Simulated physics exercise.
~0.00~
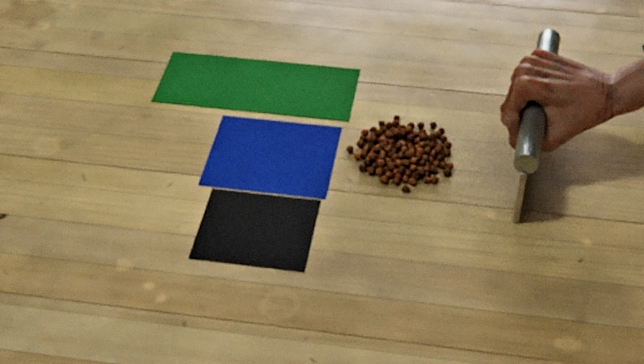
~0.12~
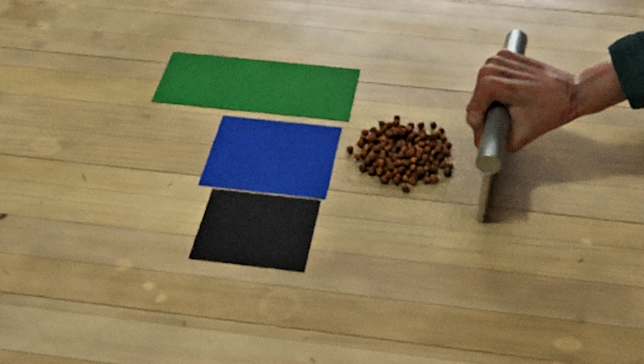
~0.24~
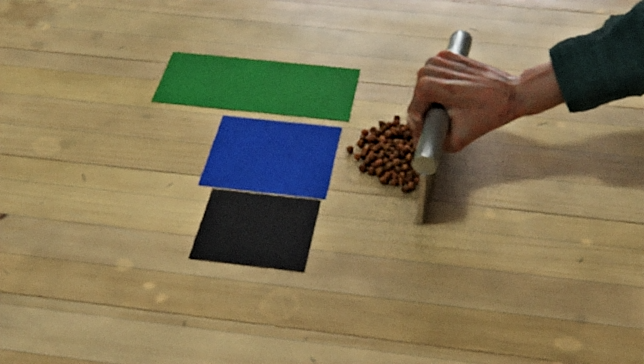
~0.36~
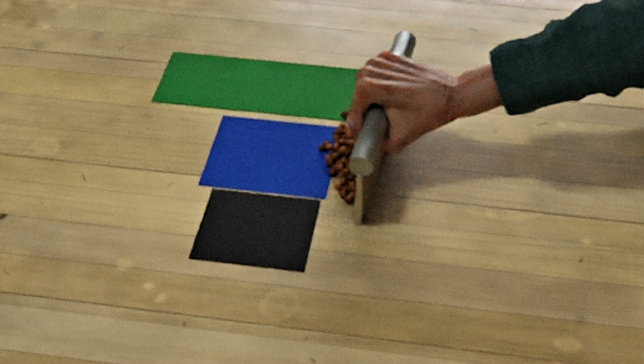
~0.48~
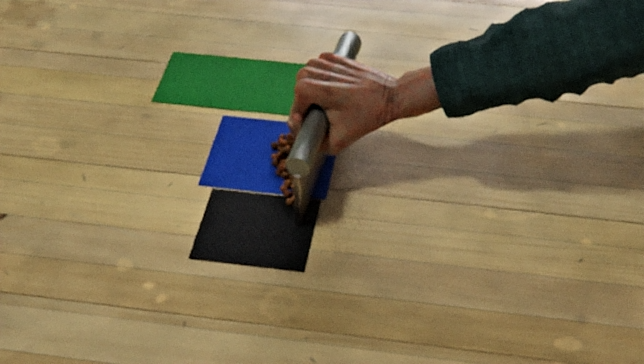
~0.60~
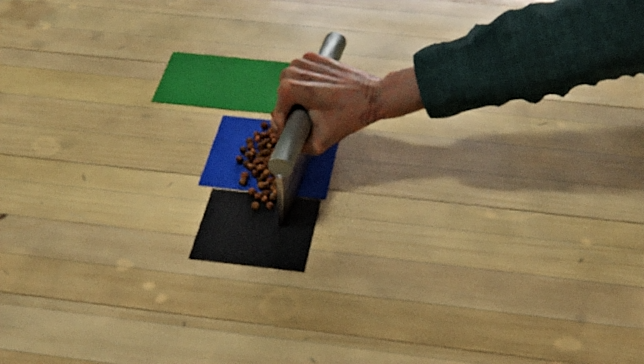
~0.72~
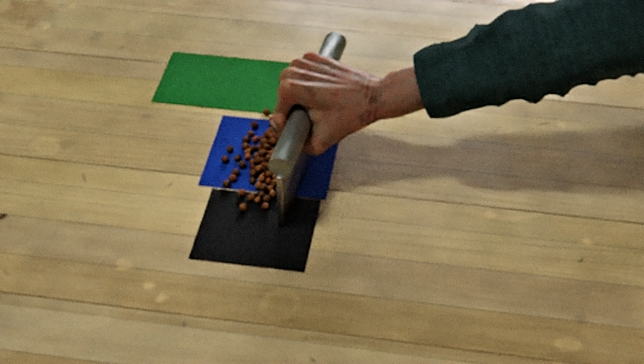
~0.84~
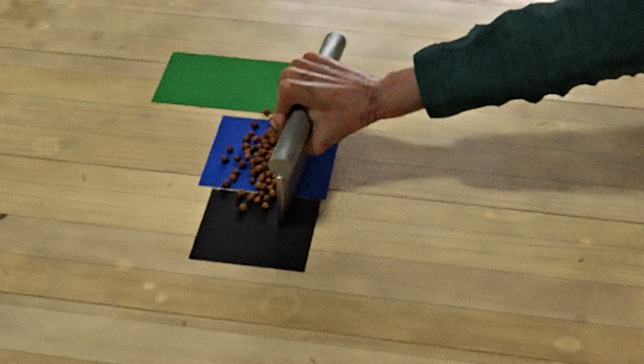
A hand sliding a metal scraper left, pushing small brown balls mostly onto a blue mat between green and black, then stopping.
